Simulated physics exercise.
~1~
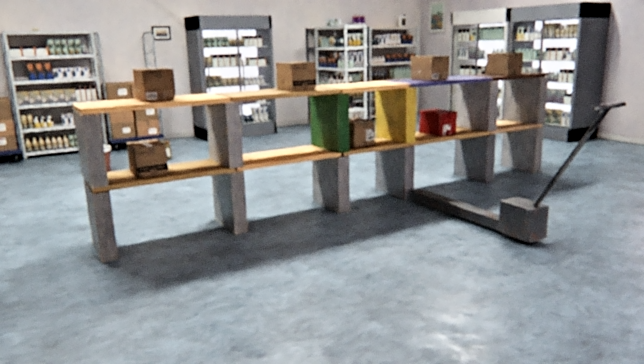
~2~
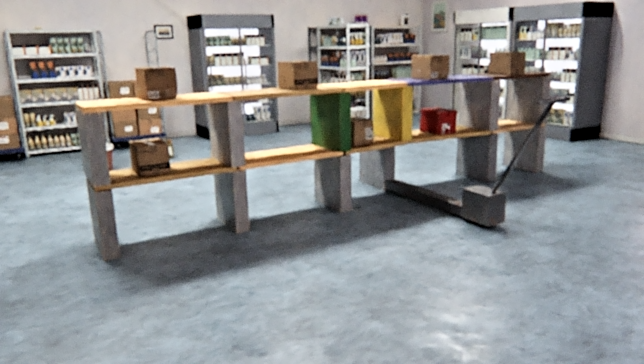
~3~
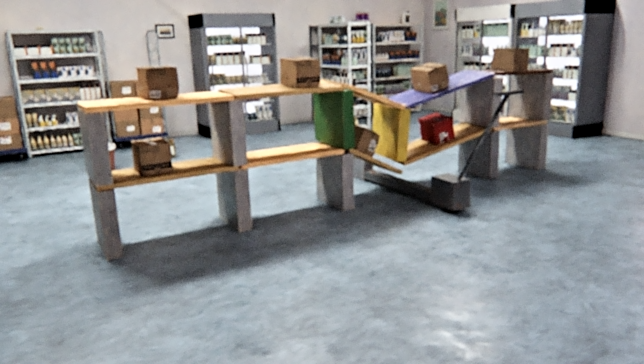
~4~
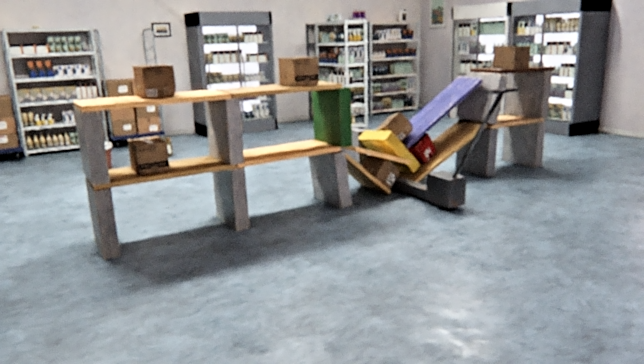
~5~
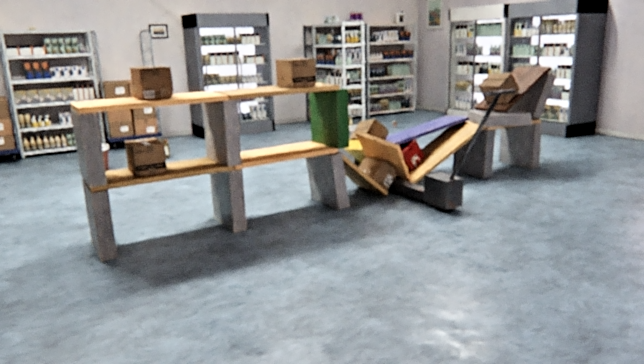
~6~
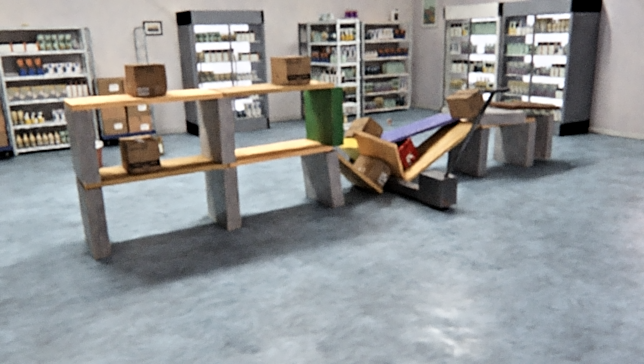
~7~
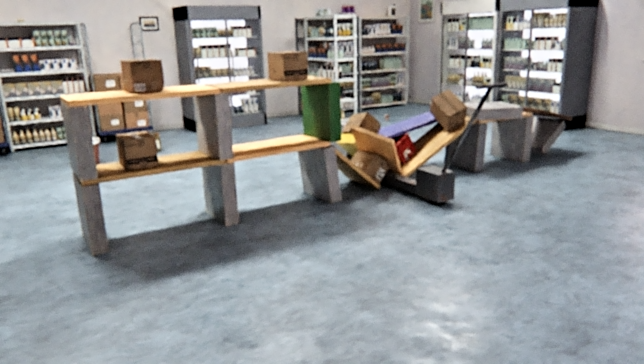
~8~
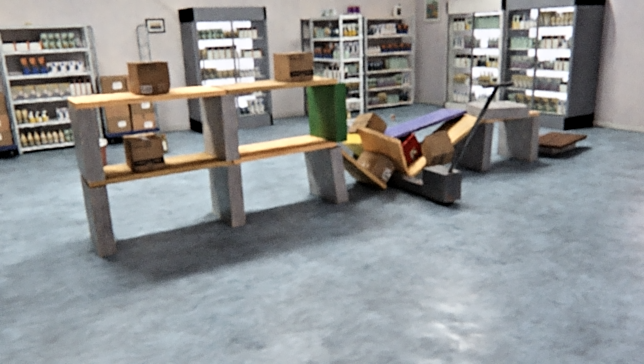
The clip opens on a long two-tier row of boards laid across grey uprights, with cartons on top and green and yellow panels near the middle. A low grey jack with a long handle slides left in against the base of the right-hand part. The boards there drop, and the yellow upright sinks and leans as the blue board and red carton tilt down. Next the far right section gives way, and a brown carton tumbles left onto the heap. At the end the left section and green panel still stand, while the blue board lies down in the pile.
